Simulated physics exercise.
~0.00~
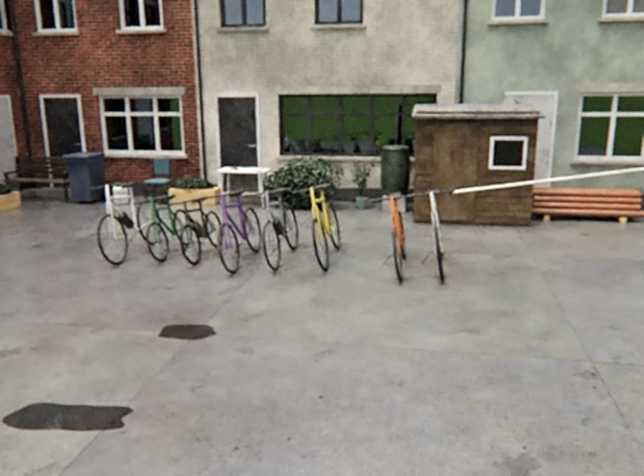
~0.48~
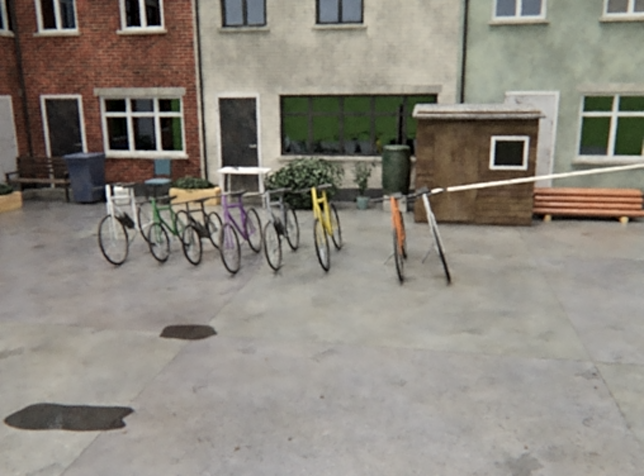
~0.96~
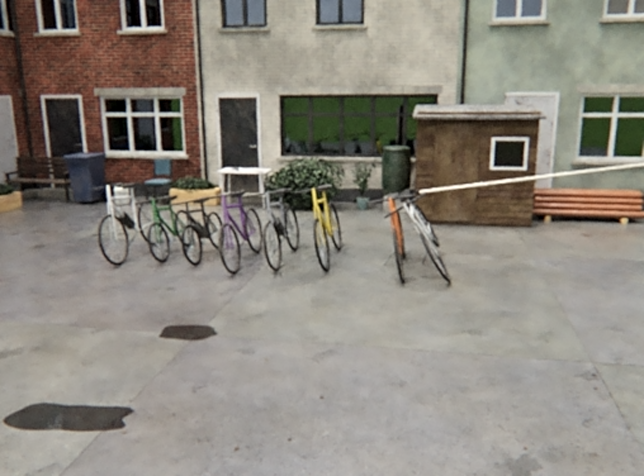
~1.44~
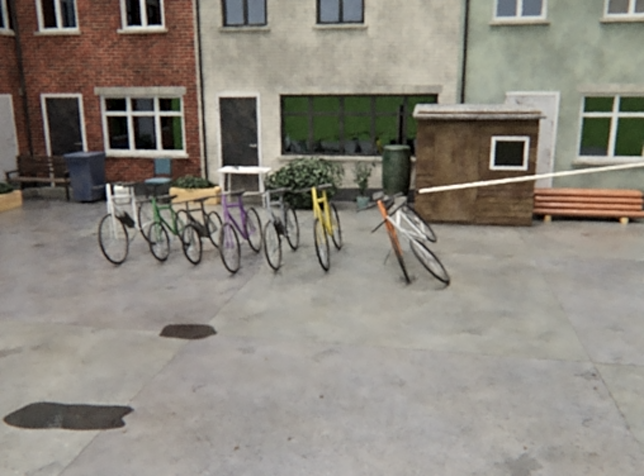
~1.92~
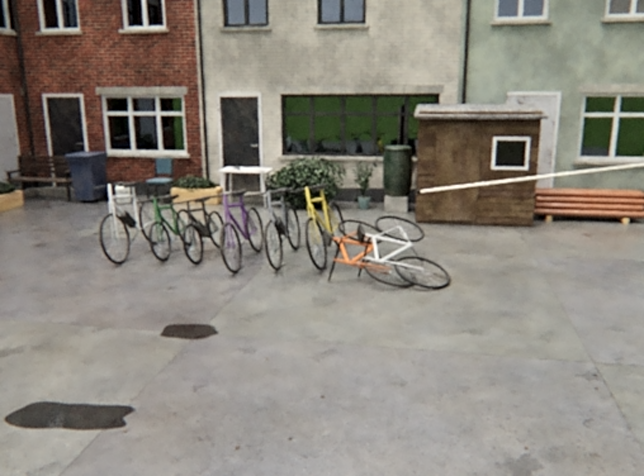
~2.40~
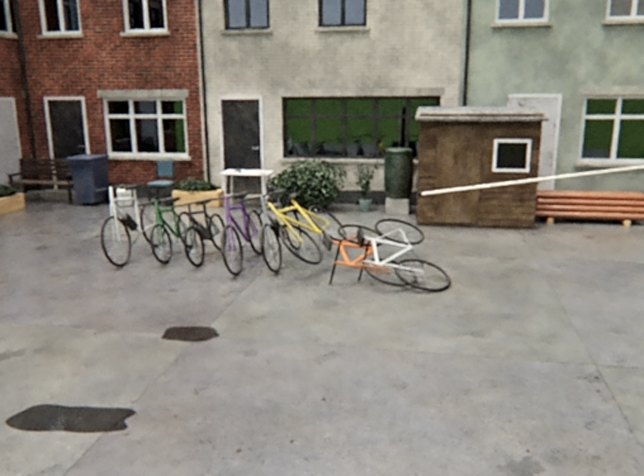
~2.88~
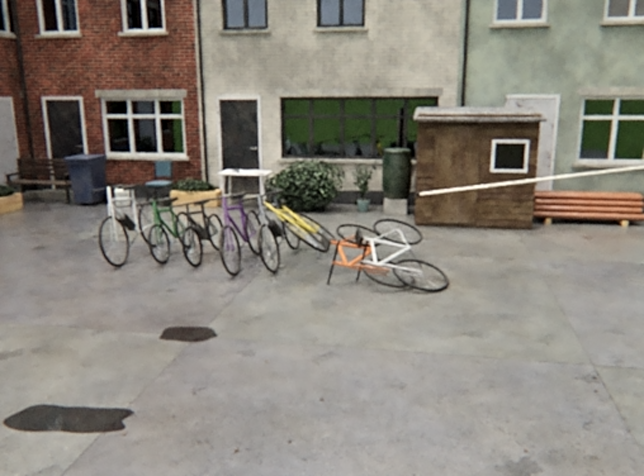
A long pale pole nudged the rightmost bicycle in a row outside some houses, tipping it left into the orange one, and both fell. The yellow bicycle then tipped left against the purple one and stayed leaning, while the rest remained standing.
